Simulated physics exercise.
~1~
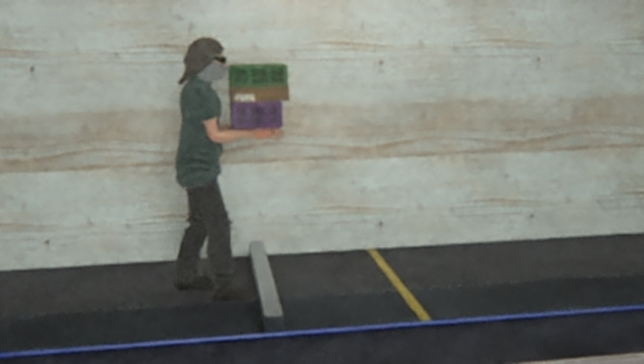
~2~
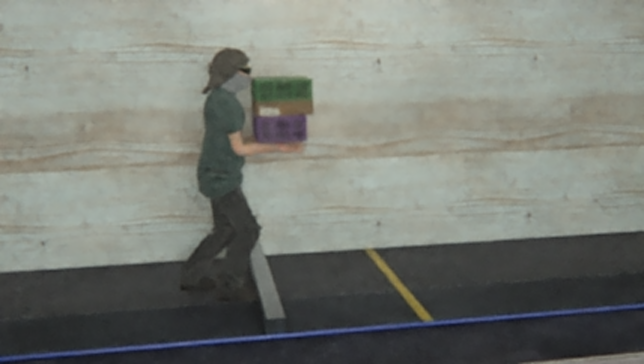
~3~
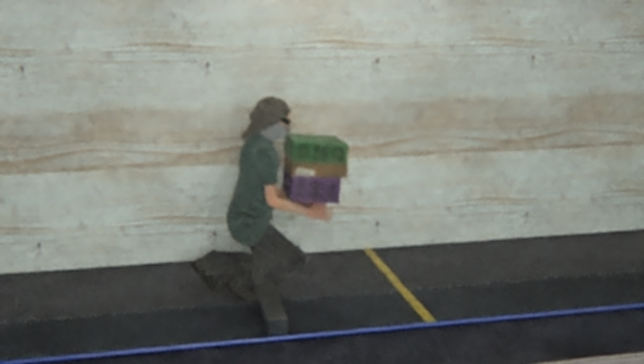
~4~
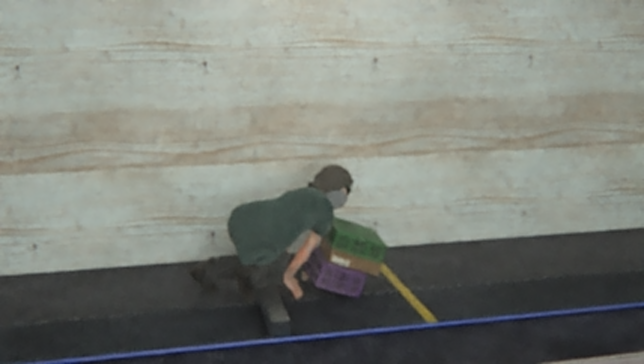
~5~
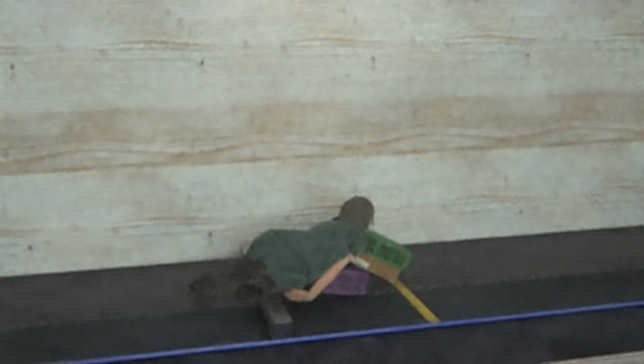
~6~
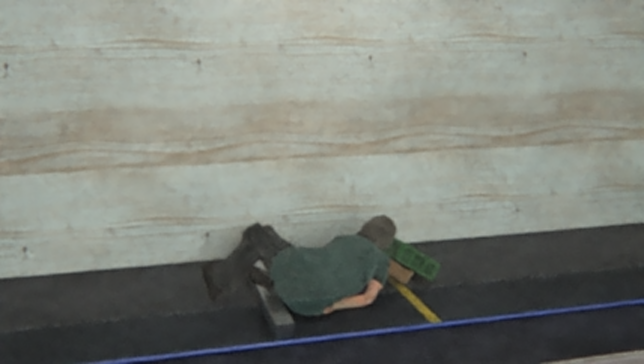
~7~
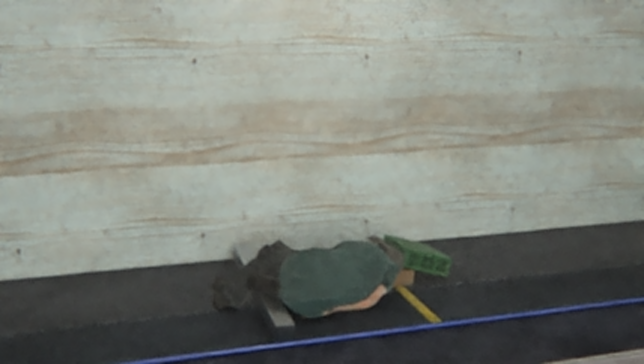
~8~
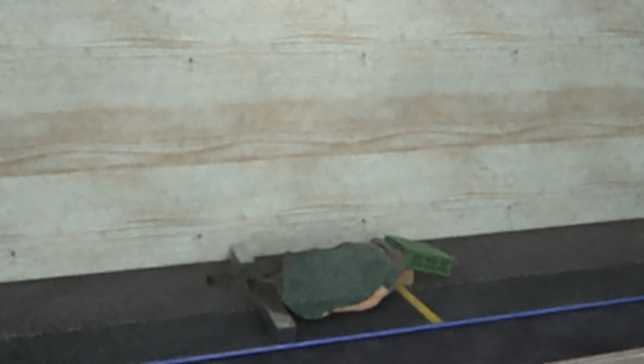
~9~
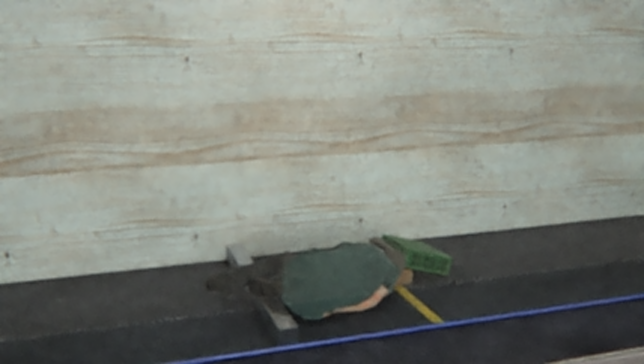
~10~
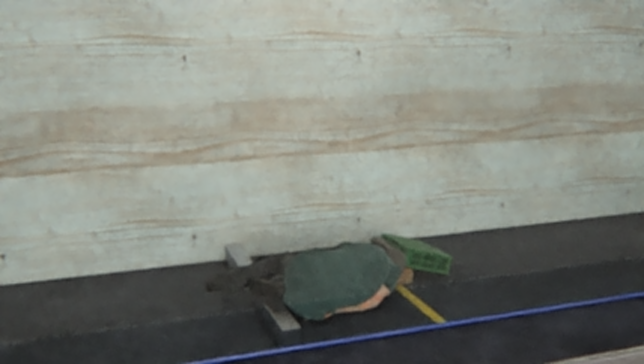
At first, a person in a cap and green shirt stands on a dark floor beside a low grey rail, holding a green crate, a brown carton and a purple crate stacked in both arms. The person lurches to the right, then sinks and pitches forward over the rail. The pile drops ahead of the body and tips, the green crate and brown carton sliding right while the purple crate disappears from view. The person flattens onto the floor and goes still, head short of the yellow line, with the green crate lying across it and the carton short of it.
